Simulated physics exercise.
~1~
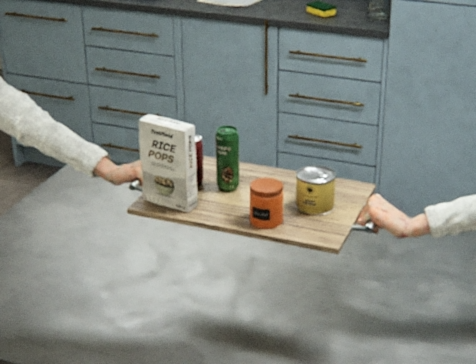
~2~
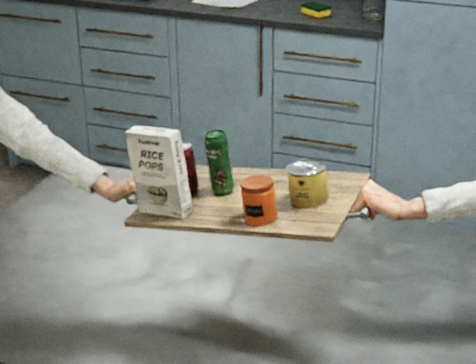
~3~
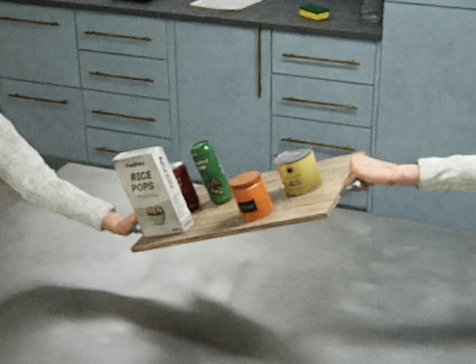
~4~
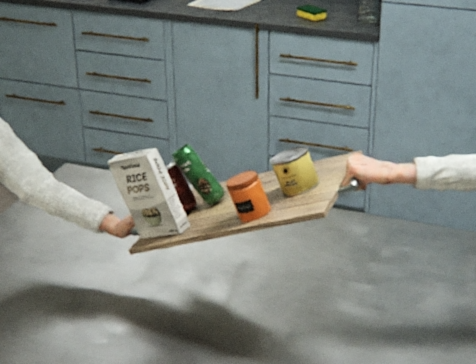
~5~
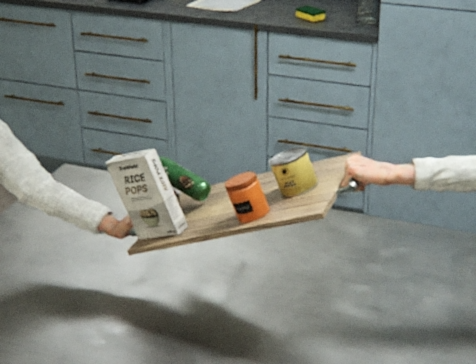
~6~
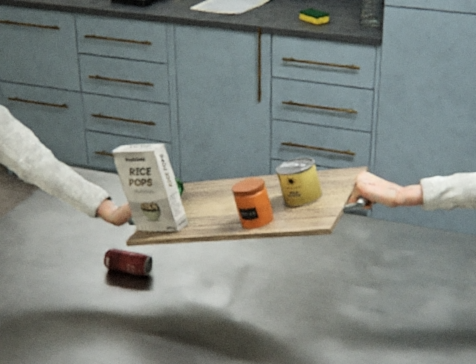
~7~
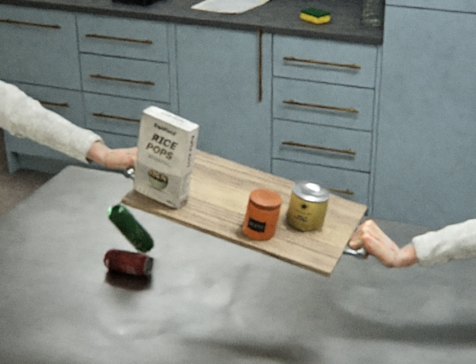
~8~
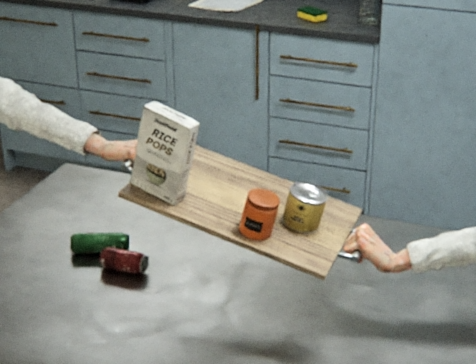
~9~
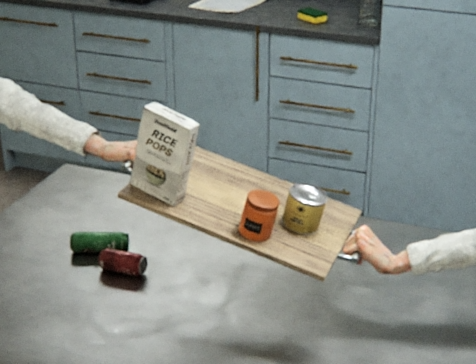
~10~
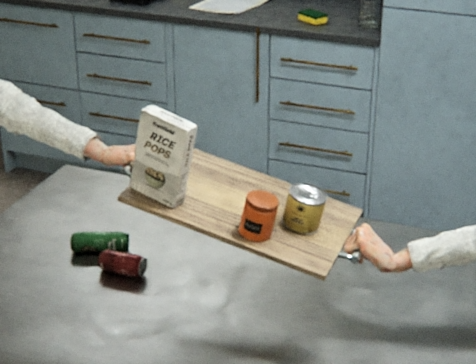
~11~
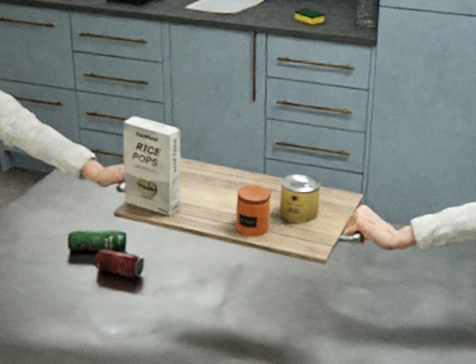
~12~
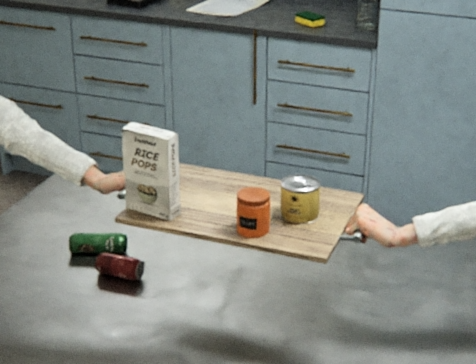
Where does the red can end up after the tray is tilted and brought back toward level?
The red can comes off the tray and ends up lying on its side on the table, next to the green can.
